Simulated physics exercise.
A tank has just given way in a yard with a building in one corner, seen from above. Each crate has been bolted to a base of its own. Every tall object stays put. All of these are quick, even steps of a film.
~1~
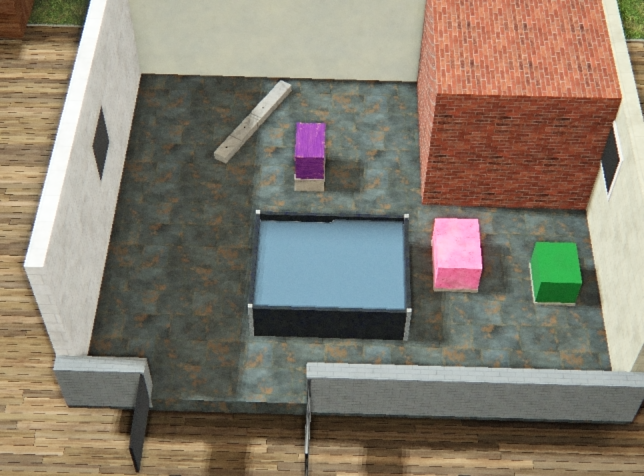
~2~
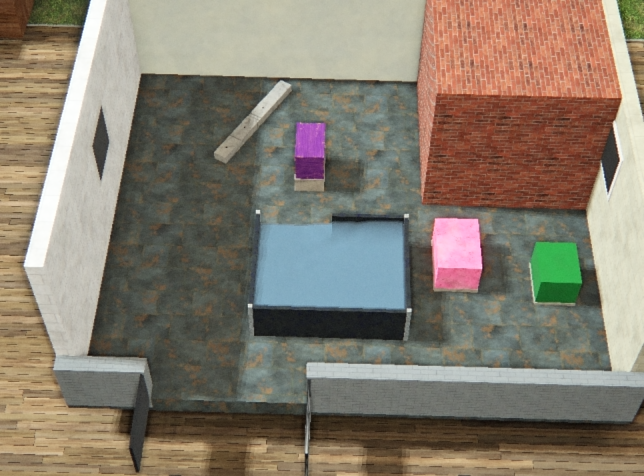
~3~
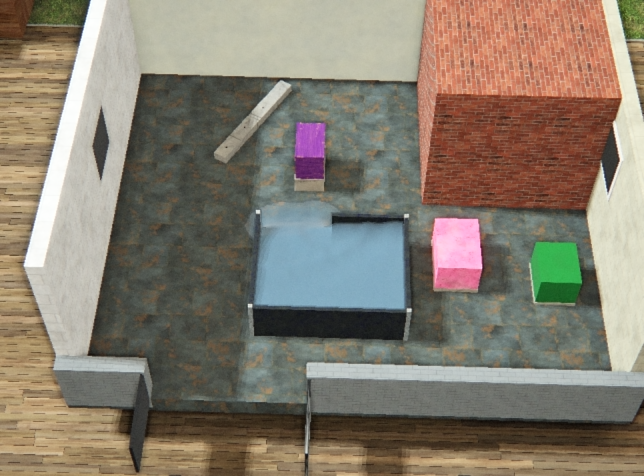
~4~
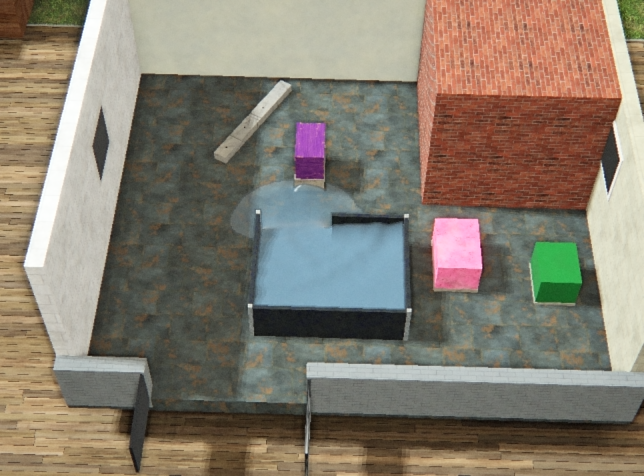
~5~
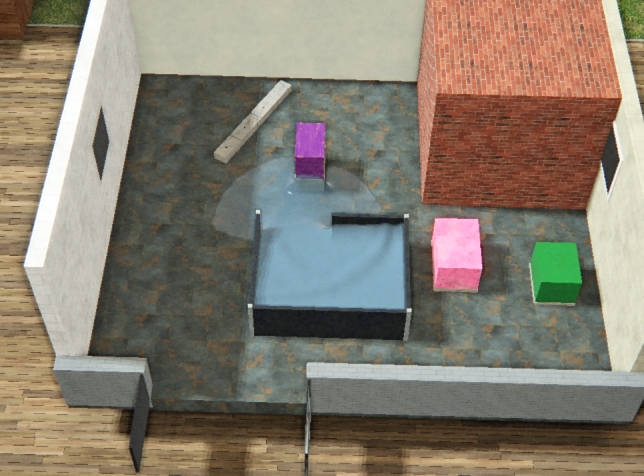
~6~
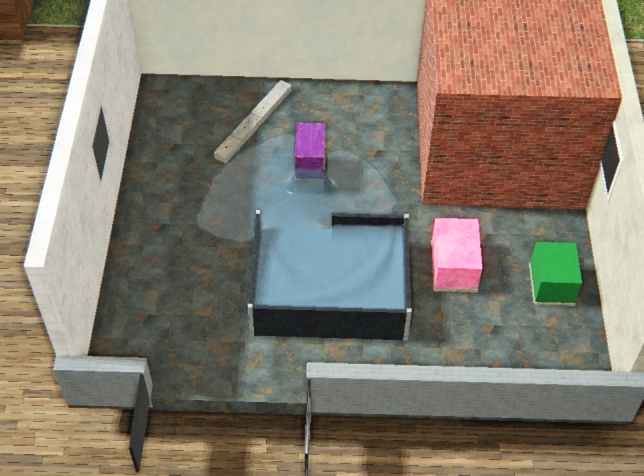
In a walled yard with a brick building in one corner, the far side of a water tank gave way, and water poured out, fanning across the dark floor and around the purple block.
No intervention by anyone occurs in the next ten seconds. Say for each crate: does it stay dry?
Green crate: No, it gets wet; purple crate: No, it gets wet; pink crate: No, it gets wet.
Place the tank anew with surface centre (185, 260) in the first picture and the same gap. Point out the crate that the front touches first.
Answer: The purple crate.
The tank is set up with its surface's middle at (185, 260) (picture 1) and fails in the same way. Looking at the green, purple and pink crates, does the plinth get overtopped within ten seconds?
Green crate is untouched; purple crate is untouched; pink crate gets overtopped.
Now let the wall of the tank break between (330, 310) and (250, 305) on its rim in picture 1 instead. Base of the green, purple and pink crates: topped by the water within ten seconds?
I'd say the green crate is overrun, while the purple crate stays clear and the pink crate stays clear.
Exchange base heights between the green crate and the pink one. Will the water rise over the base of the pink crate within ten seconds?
Verdict on the pink crate: It gets flooded.
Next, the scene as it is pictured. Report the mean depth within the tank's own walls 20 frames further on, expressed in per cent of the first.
About 42 per cent.
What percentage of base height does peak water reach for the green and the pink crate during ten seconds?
150 and 180 %, roughly.
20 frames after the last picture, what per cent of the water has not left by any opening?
Roughly 100 parts in a hundred.
A moment on, water covers 25 % of the floor; the green crate not reached, the purple crate water round its plinth, the pink crate not reached.
Next, water covers 40 % of the floor; the green crate not reached, the purple crate water round its plinth, the pink crate water round its plinth.
Then, water covers 50 % of the floor; the green crate water round its plinth, the purple crate water round its plinth, the pink crate water round its plinth.
Later, water covers 70 % of the floor; the green crate water round its plinth, the purple crate water round its plinth, the pink crate water round its plinth.
In the end, water covers 90 % of the floor; the green crate was topped, the purple crate was topped, the pink crate was topped.
